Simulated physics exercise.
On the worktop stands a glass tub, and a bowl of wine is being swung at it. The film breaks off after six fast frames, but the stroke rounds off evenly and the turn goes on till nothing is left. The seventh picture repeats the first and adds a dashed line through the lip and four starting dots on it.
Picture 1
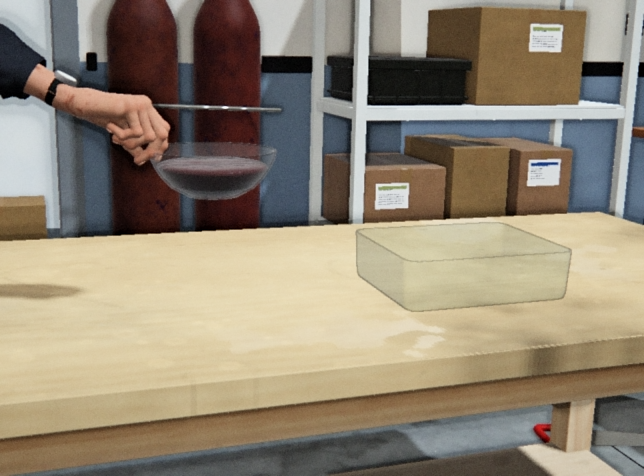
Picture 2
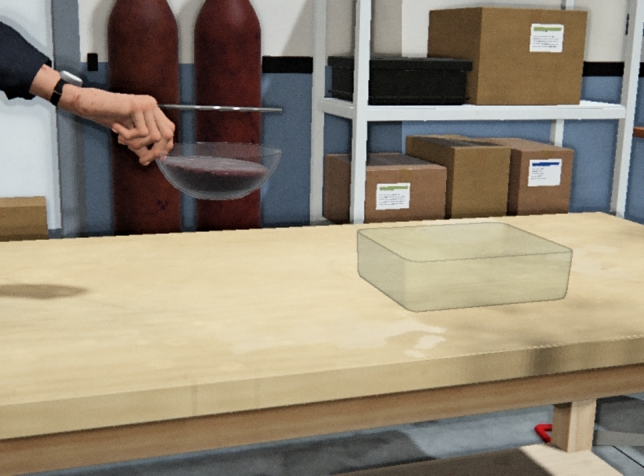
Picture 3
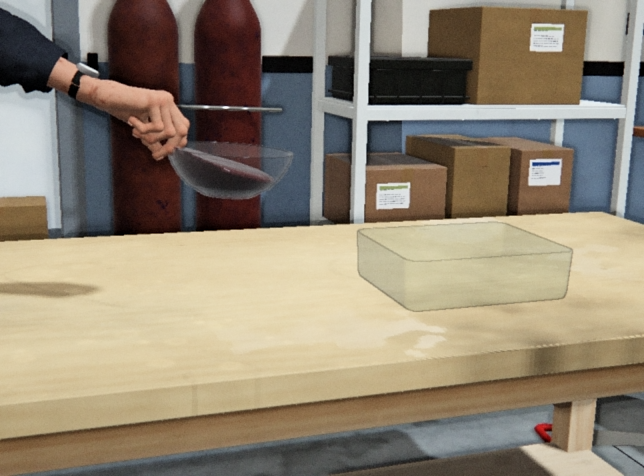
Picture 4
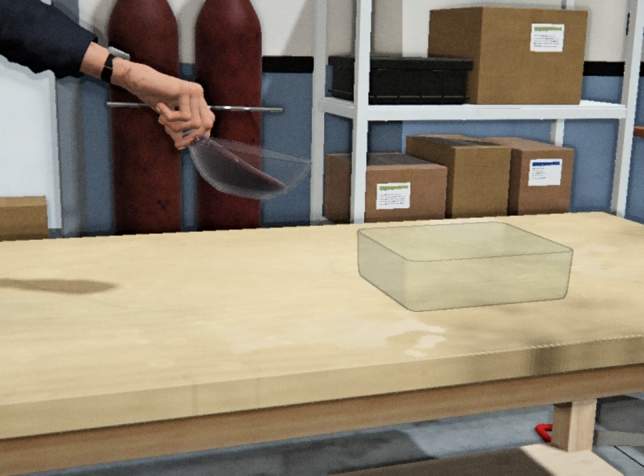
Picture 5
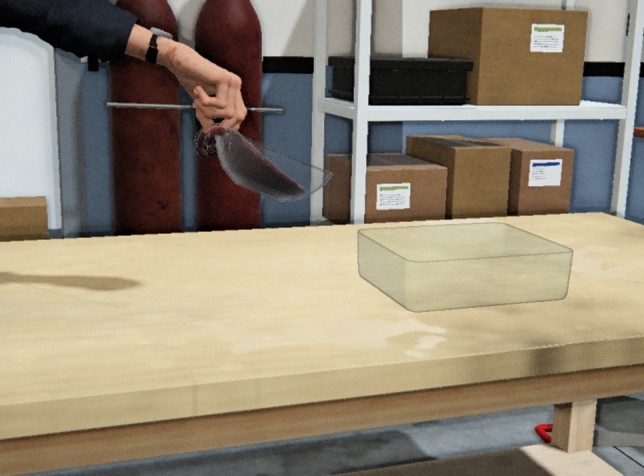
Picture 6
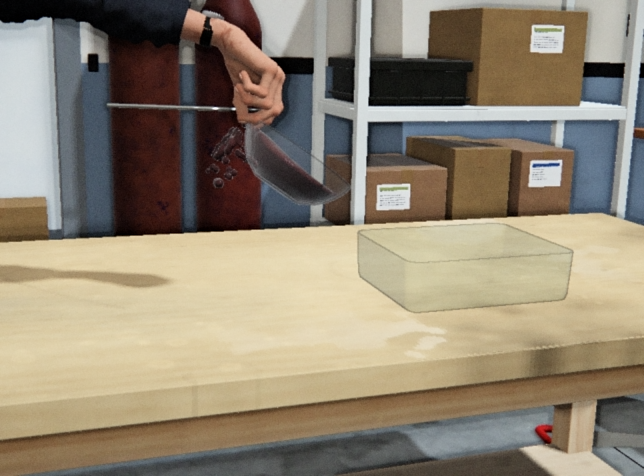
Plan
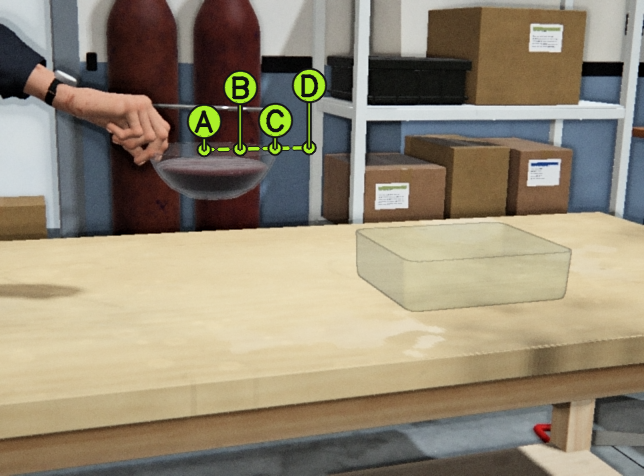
In a storeroom or workshop, seen by a still camera from slightly above a pale wooden worktop, dark red cylinders and white shelves of brown boxes stand behind. A clear, faintly yellow tub sits right of centre, while a dark-sleeved arm at upper left holds a clear bowl of dark red liquid. The hand swings the bowl rightward, tilting its right side down, and liquid slops over the rim beside the hand.
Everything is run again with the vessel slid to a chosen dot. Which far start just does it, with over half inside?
Take B.
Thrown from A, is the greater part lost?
Yes.
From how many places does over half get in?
Three of the four.
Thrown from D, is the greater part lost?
No, that is safe.
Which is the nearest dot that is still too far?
A.
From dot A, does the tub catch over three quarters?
No, less.
In lime, A at (204, 149); B at (240, 149); C at (275, 148); D at (309, 147).
Choosing A, about 32 % lands in the tub, 57 % falls short and 11 % goes beside or beyond.
Choosing B, about 66 % lands in the tub, 17 % falls short and 17 % goes beside or beyond.
Choosing C, about 65 % lands in the tub, 7 % falls short and 27 % goes beside or beyond.
Choosing D, about 65 % lands in the tub, 9 % falls short and 26 % goes beside or beyond.
